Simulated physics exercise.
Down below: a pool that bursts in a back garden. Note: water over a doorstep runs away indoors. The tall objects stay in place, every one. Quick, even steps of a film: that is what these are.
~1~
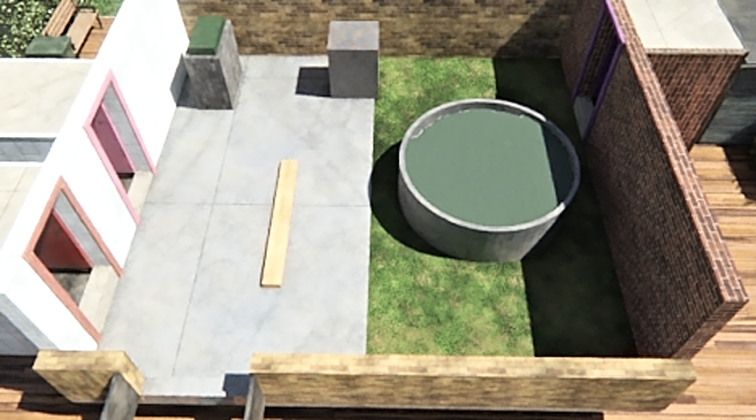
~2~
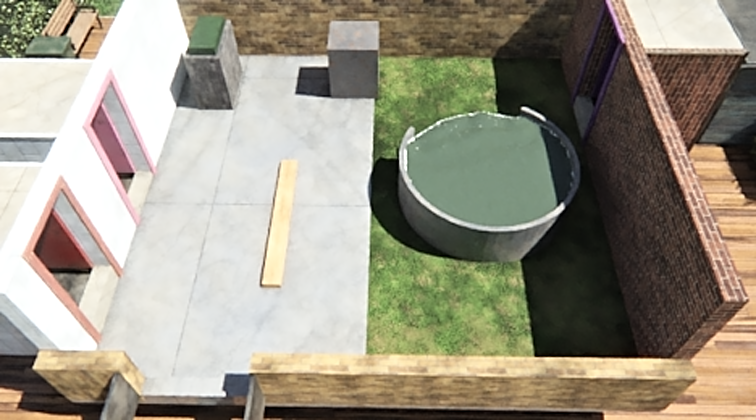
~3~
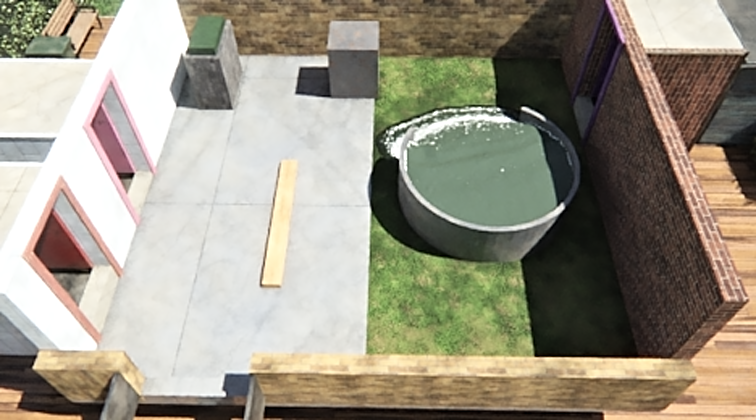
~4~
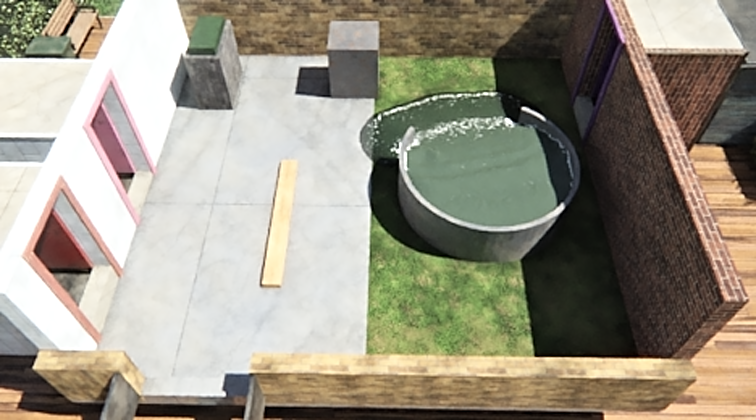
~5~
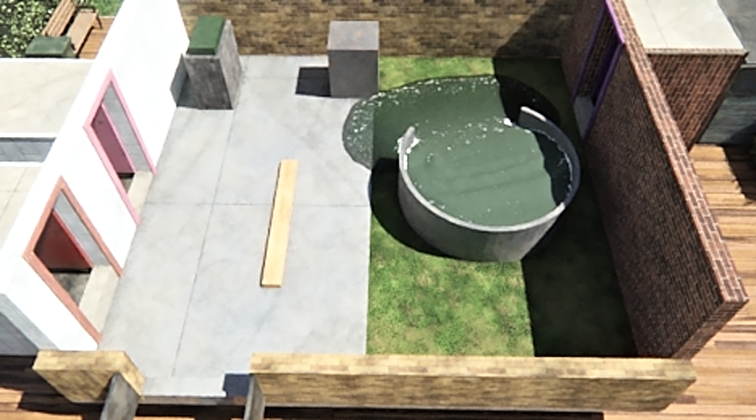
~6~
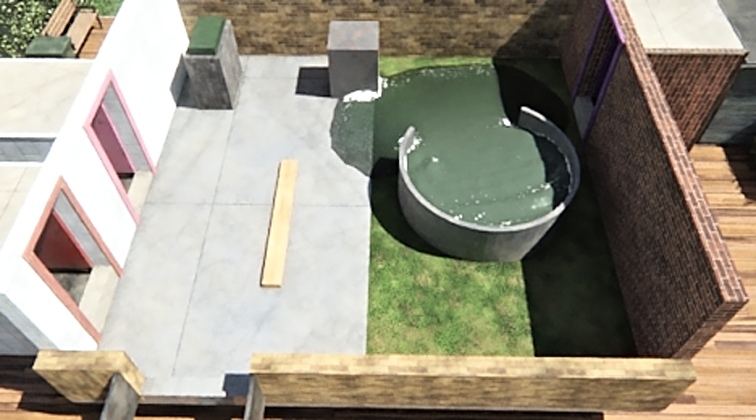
A walled back garden, half pale paving and half green grass, is seen from high above by a camera that stays still. A round grey tank of dark green water stands on the grass at right, near a red-brick wall, with a light wooden plank, a grey block and white walls further left. The tank's far side opens, and foaming water pours out behind it, spreading across the grass and onto the paving.
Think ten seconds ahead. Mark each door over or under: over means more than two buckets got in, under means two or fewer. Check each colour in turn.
Pink door - under, red door - under, purple door - under.
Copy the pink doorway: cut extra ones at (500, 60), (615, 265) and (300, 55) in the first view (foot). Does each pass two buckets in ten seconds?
In order: Exceeds it, falls short, falls short.
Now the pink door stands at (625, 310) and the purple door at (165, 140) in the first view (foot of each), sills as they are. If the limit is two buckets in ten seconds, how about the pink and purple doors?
I'd say the pink door remains short of it and the purple door remains short of it.
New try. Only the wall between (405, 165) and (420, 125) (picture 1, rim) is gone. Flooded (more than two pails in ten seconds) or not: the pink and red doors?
Looking at the doors, the pink door overshoots the limit while the red door misses the threshold.
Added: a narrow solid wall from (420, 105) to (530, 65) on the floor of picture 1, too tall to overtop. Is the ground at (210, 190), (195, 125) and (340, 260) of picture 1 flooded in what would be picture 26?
Submerged, submerged, untouched.
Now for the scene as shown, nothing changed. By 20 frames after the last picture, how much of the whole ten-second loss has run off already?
Around 0 percent.
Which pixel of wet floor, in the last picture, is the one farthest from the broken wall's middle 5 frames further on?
My estimate: Roughly (250, 92).
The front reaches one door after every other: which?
From what the pictures show, it's the red one.
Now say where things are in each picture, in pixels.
The round tank at (488, 162) is whole and still, in the first picture.
The front is at a hidden place, out from the gap on the round tank's far side, in the second picture.
The front is at a hidden place, out from the gap on the round tank's far side, in the third picture.
Water pours out on the round tank's far side and has run to (537, 113), in the fourth picture.
Water pours out on the round tank's far side and has run to (545, 101), in the fifth picture.
Water pours out on the round tank's far side and has run to (345, 99), in the sixth picture.
A moment on, water covers 25 % of the floor; the pink door not reached, the red door not reached, the purple door wet at the sill, nothing in.
Next, water covers 35 % of the floor; the pink door not reached, the red door not reached, the purple door wet at the sill, nothing in.
Then, water covers 50 % of the floor; the pink door wet at the sill, nothing in, the red door not reached, the purple door wet at the sill, nothing in.
Later, water covers 85 % of the floor; the pink door under two buckets in, the red door wet at the sill, nothing in, the purple door wet at the sill, nothing in.
In the end, water covers 100 % of the floor; the pink door under two buckets in, the red door wet at the sill, nothing in, the purple door wet at the sill, nothing in.
